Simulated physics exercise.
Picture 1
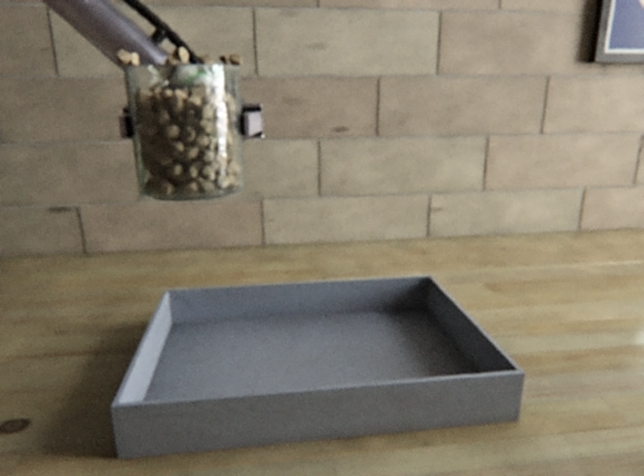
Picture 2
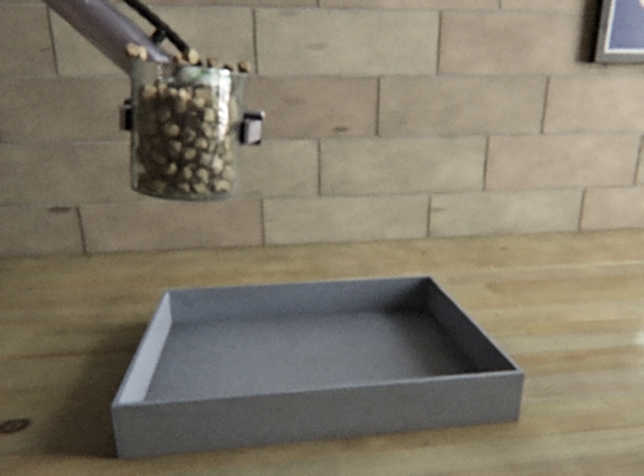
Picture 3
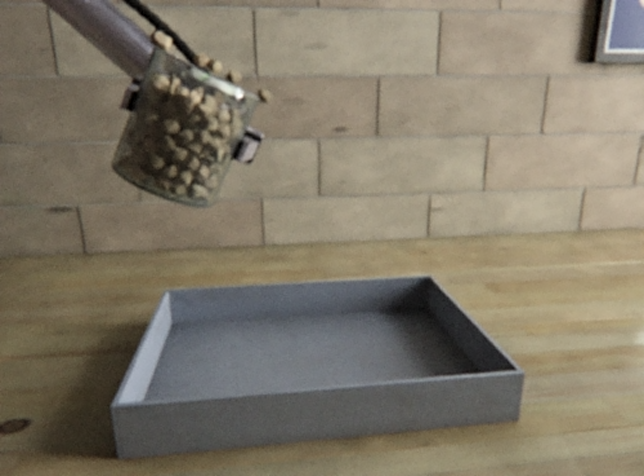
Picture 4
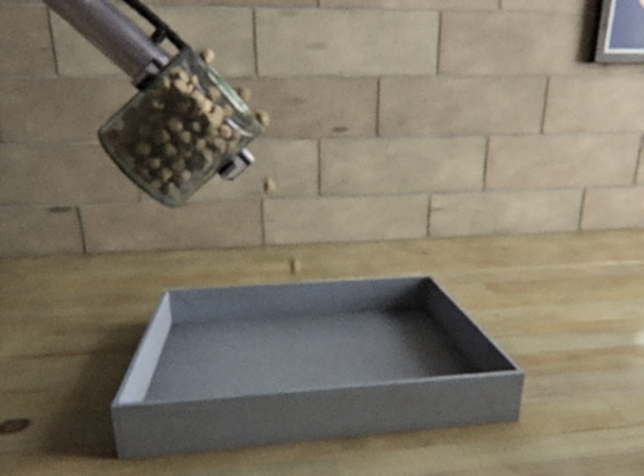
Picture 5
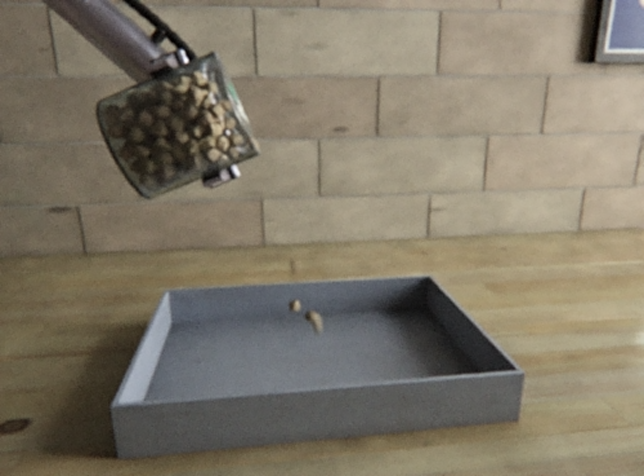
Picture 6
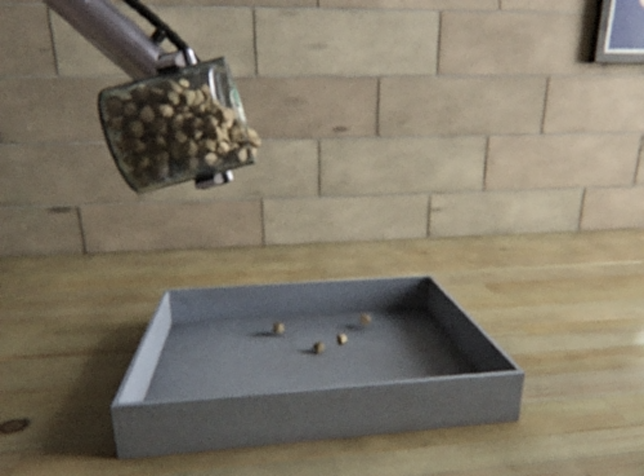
A clear tumbler heaped with small tan pebbles, held by a robotic gripper above a gray tray on a wooden table, starts upright and tilts steadily to the right. A few pebbles drop from its rim and scatter in the tray, while the tumbler leans almost onto its side, still holding most of its load.
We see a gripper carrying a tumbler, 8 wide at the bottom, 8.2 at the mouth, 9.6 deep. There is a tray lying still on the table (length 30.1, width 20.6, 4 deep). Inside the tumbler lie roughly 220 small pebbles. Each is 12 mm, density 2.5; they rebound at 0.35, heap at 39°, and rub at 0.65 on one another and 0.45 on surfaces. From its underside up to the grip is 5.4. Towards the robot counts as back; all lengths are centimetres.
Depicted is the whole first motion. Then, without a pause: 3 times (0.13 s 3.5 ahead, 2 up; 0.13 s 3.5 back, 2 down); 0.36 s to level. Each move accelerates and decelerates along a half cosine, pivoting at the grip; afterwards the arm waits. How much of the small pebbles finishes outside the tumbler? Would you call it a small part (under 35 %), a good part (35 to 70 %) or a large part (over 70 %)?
I'd call it a good part.
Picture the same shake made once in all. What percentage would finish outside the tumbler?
Probably about 25 in a hundred.
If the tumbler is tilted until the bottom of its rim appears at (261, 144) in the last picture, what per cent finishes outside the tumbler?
About 35 per cent.
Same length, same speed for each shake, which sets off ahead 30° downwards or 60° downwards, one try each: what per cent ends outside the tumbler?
You'd get some 20 per cent with the first setting and some 5 per cent with the second.
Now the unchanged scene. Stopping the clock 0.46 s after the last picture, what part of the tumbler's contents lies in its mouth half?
That share comes to roughly 70 percent.
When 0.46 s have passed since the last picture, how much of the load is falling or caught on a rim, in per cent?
Estimated fraction: Near 5 %.
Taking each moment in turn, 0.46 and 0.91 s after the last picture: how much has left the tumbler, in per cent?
First it's 30 percent, and after that 55 percent.
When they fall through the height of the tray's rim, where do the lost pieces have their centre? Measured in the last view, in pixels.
They come down centred close to (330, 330).
Then, 0.46 s on, tilted 76° forward, highest piece 25 above the table; 157 in the tumbler, 51 in the tray, 12 in flight or on a rim.
Then, 0.91 s on, tilted 53° forward, highest piece 23 above the table; 123 in the tray, 94 in the tumbler, 3 in flight or on a rim.
Then, 1.34 s on, level, highest piece 23 above the table; 126 in the tray, 94 in the tumbler.
Then, 2.39 s on, level, highest piece 23 above the table; 126 in the tray, 94 in the tumbler.
In the end, 126 in the tray, 94 in the tumbler. That is 57 % outside the tumbler.
